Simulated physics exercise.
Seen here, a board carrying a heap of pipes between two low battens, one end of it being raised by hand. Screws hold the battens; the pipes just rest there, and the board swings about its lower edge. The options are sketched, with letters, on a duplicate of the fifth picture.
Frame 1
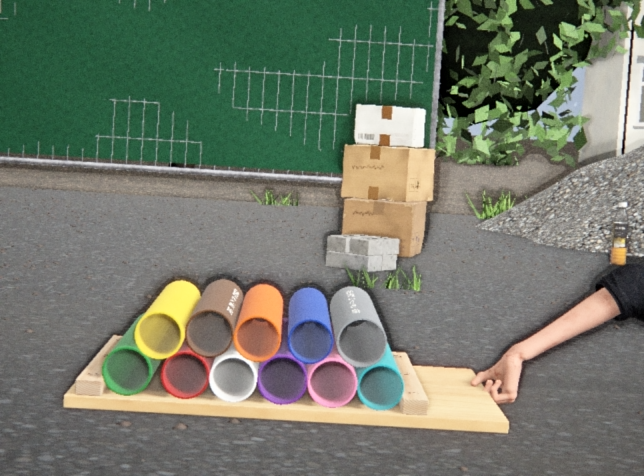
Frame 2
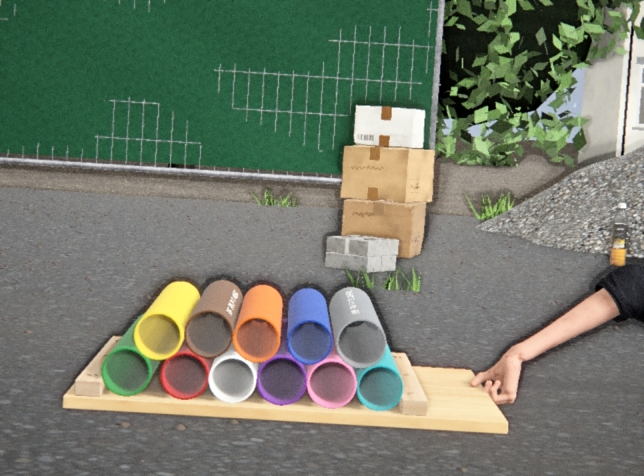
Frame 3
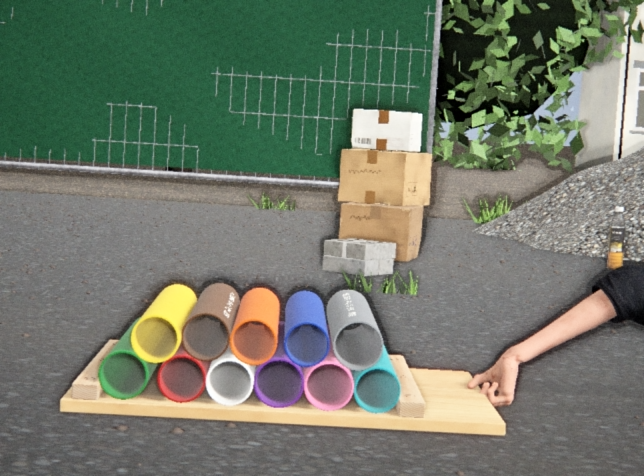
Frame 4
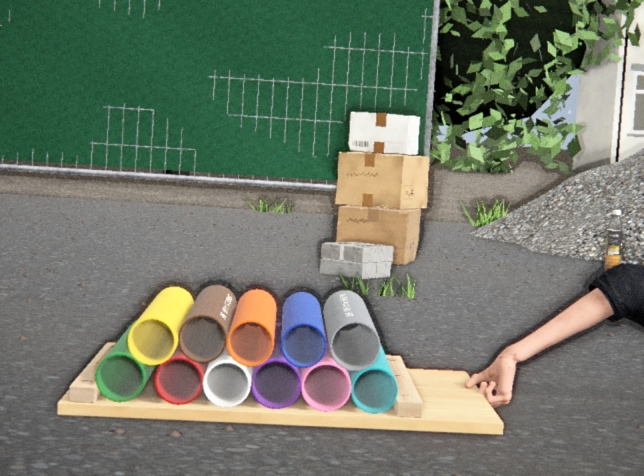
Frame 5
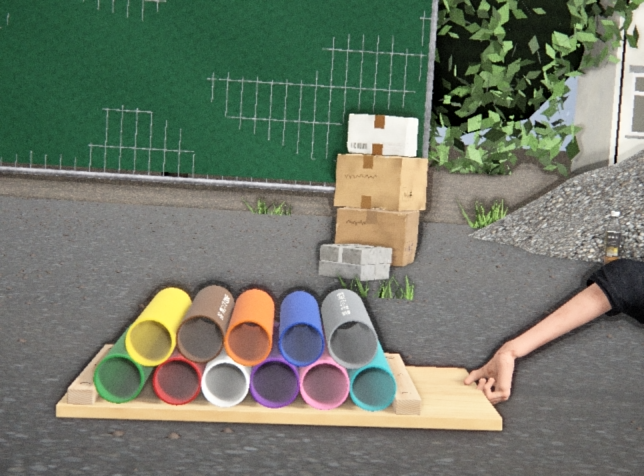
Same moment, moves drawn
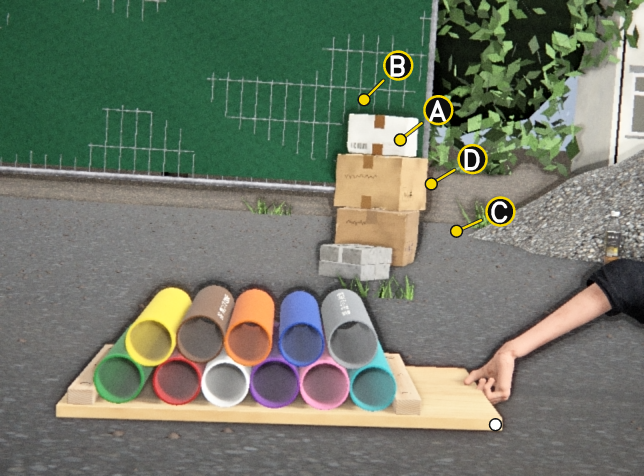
The whole view drifts very slightly, looking steeply down on grey paving beside a green surface, with stacked cardboard boxes, leafy plants and a gravel heap behind. Yellow, brown, orange, blue and grey pipes rest on green, red, white, purple, pink and turquoise ones, between battens on a pale board. A hand from the right keeps hold of the board's end as the scene slips slightly left and down, the pipes staying stacked.
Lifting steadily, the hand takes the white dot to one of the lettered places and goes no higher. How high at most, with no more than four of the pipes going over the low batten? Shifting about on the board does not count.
The answer is mark C.
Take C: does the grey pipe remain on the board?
The grey pipe: Yes.
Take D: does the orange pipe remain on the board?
No, with D.
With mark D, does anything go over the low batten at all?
At D: Yes.
On the marked copy, A at (400, 140); B at (364, 100); C at (456, 231); D at (431, 184); the white dot at (495, 425).
With C. Early on, board at 17°.
Further on, board at 28°.
At the end, board at 28°, three over the low batten (yellow, orange, brown).
As for the rest, A eleven over the low batten; B eleven over the low batten; D seven over the low batten.
